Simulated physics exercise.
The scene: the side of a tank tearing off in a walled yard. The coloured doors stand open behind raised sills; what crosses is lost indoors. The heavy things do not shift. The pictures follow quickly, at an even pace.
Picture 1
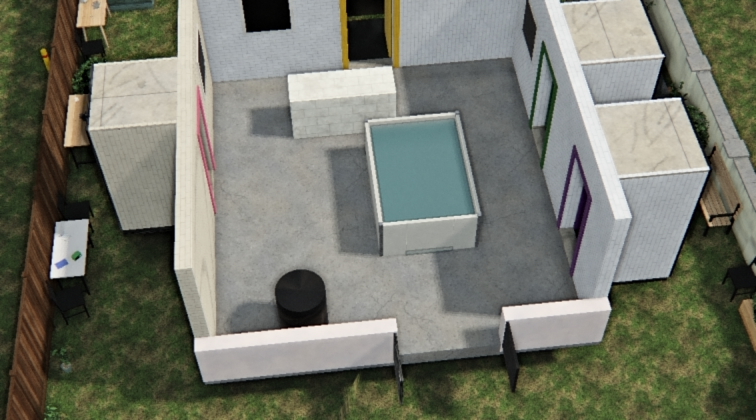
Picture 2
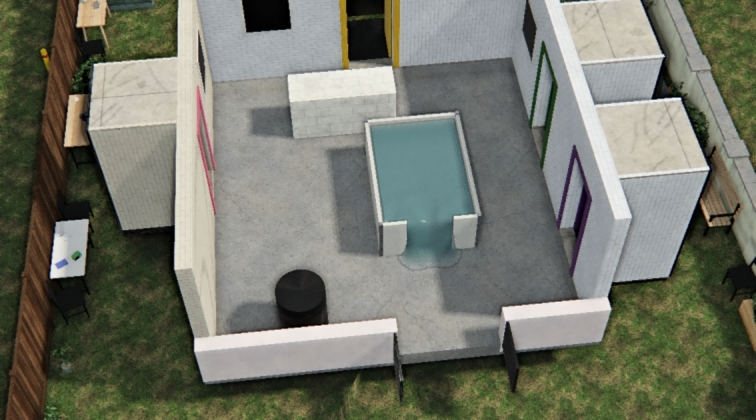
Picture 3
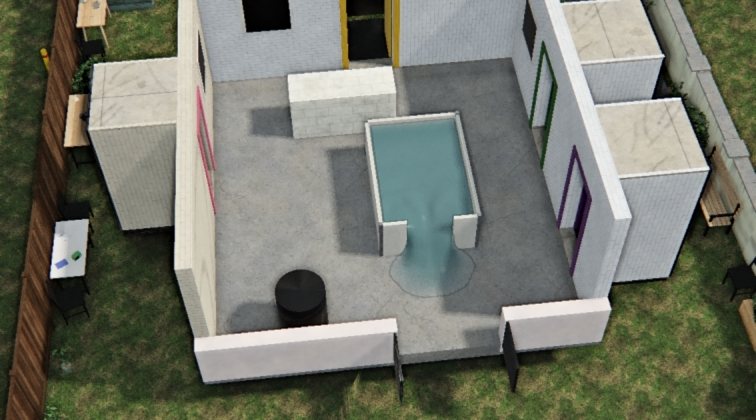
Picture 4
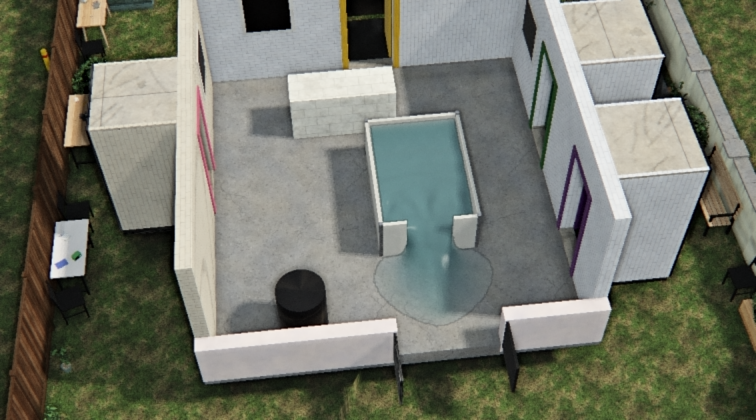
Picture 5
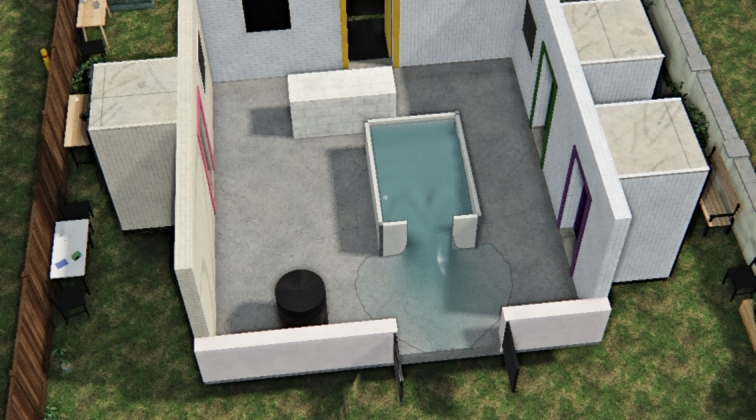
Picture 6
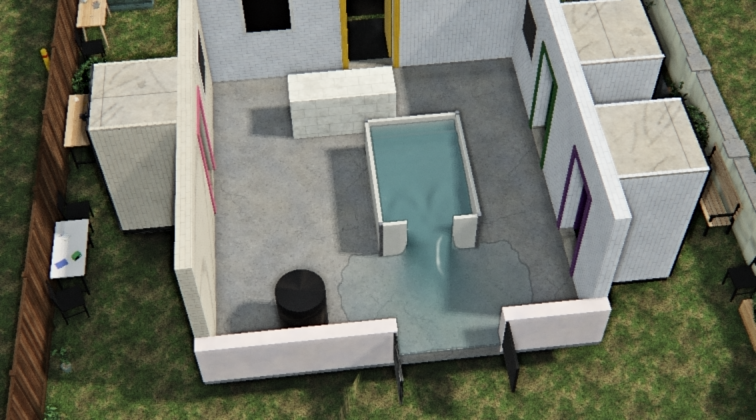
Water pouring through a gap in the near side of a rectangular tank, spreading across the grey floor of a walled yard.
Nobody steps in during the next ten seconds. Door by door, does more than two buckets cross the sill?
One by one: The green door admits no more than that; the pink door admits no more than that; the yellow door admits no more than that; the purple door admits no more than that.
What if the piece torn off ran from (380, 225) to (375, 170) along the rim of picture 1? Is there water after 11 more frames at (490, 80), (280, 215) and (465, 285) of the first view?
As listed: Not flooded, flooded, no water.
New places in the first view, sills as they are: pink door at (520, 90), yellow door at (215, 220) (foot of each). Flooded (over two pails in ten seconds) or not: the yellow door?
My reading: The yellow one holds.
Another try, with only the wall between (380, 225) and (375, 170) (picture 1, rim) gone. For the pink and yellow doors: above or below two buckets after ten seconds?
Then: The pink door floods, the yellow door takes less.
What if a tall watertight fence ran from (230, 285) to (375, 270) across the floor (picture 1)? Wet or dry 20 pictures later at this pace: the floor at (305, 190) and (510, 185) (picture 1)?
One after the other: Clear, covered.
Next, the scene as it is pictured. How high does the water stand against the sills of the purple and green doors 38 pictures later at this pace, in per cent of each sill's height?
Roughly 80 per cent, then 20 per cent.
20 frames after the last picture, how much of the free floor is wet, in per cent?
Near 50 in a hundred.
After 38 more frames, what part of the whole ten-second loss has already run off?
Near 80 in a hundred.
A moment on, water covers 20 % of the floor; the green door not reached, the pink door not reached, the yellow door not reached, the purple door not reached.
Next, water covers 25 % of the floor; the green door not reached, the pink door not reached, the yellow door not reached, the purple door wet at the sill, nothing in.
Then, water covers 50 % of the floor; the green door wet at the sill, nothing in, the pink door not reached, the yellow door not reached, the purple door under two buckets in.
Later, water covers 80 % of the floor; the green door wet at the sill, nothing in, the pink door wet at the sill, nothing in, the yellow door not reached, the purple door under two buckets in.
In the end, water covers 95 % of the floor; the green door wet at the sill, nothing in, the pink door wet at the sill, nothing in, the yellow door wet at the sill, nothing in, the purple door under two buckets in.
